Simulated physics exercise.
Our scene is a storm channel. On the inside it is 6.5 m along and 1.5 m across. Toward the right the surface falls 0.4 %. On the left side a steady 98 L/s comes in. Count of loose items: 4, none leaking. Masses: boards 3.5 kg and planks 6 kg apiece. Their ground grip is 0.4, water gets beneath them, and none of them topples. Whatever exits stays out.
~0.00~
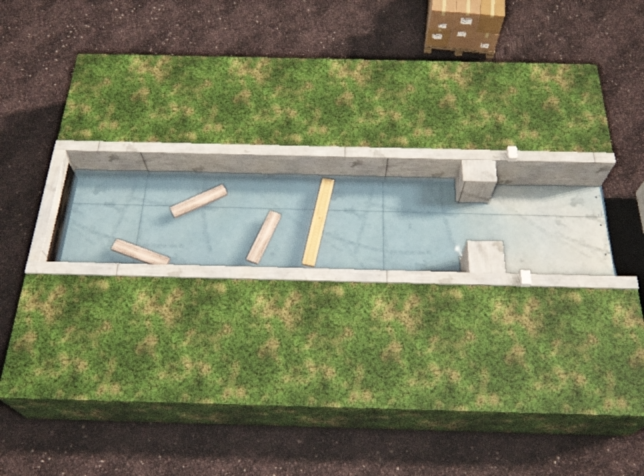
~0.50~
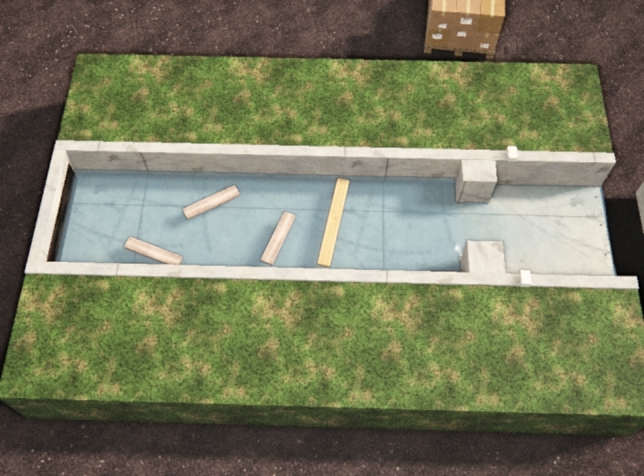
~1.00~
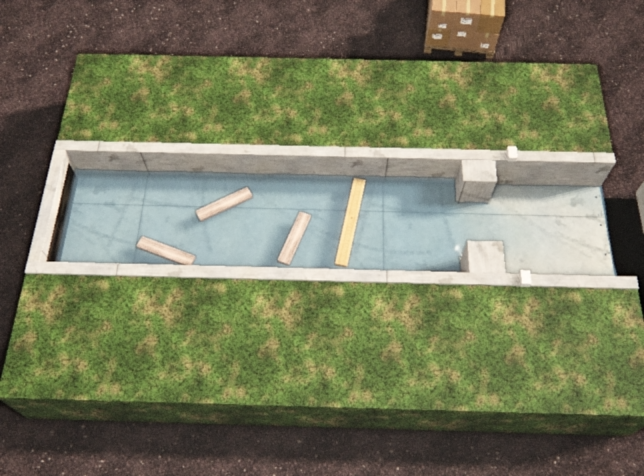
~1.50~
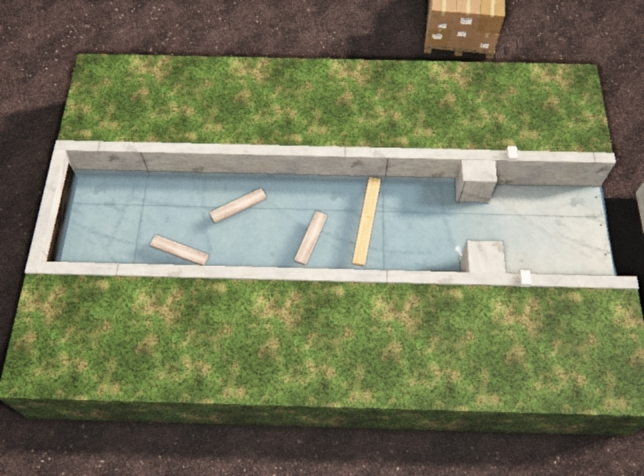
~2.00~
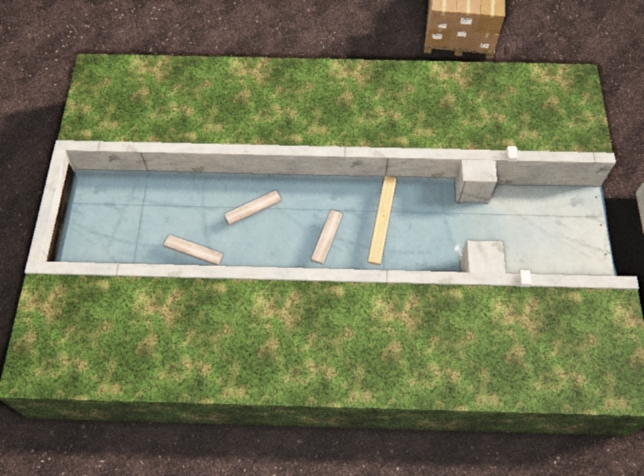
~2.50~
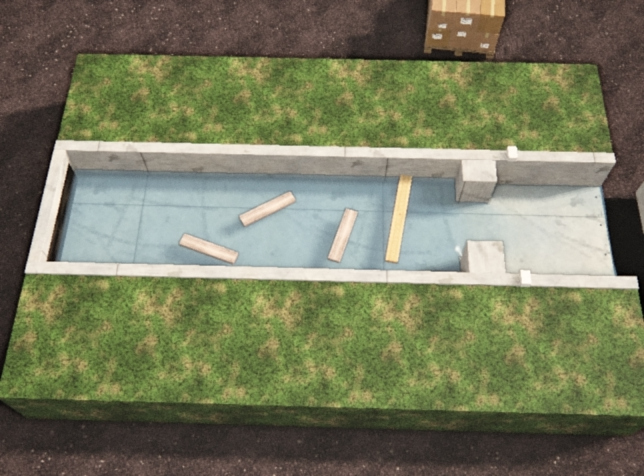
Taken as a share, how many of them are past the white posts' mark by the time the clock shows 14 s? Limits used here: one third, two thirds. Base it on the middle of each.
Answer: Under one third.
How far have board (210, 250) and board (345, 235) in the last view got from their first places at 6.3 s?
Put simply, 200 cm for the first and 200 cm for the second.
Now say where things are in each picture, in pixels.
The first picture shows a plank at (318, 221), afloat; a board at (264, 236) floats; about 1340 L in view; 0 of 4 have shifted.
The second picture shows a plank at (334, 221), afloat, 18 cm from its start; a board at (278, 237) floats, 17 cm from its start; about 1350 L in view; 4 of 4 have shifted.
The third picture shows a plank at (351, 221), afloat, 39 cm from its start; a board at (294, 237), afloat, 36 cm from its start; 17 cm deep round most things; 4 of 4 have shifted.
The fourth picture shows a plank at (367, 220), afloat, 59 cm from its start; a board at (311, 237) floats, 56 cm from its start; 17 cm deep round most things; 4 of 4 have shifted.
The fifth picture shows a plank at (383, 218), afloat, 78 cm from its start; a board at (327, 236), afloat, 75 cm from its start; about 1360 L in view; 4 of 4 have shifted.
The sixth picture shows a plank at (399, 217), afloat, 98 cm from its start; a board at (343, 235) floats, 94 cm from its start; about 1360 L in view; 4 of 4 have shifted.
After 3.5 s 0 of 4 are over the mark; 4 afloat.
After 6.3 s 0 of 4 are over the mark; 4 afloat.
After 10.0 s 0 of 4 are over the mark; 4 afloat.
After 14.0 s 0 of 4 are over the mark; 4 afloat.
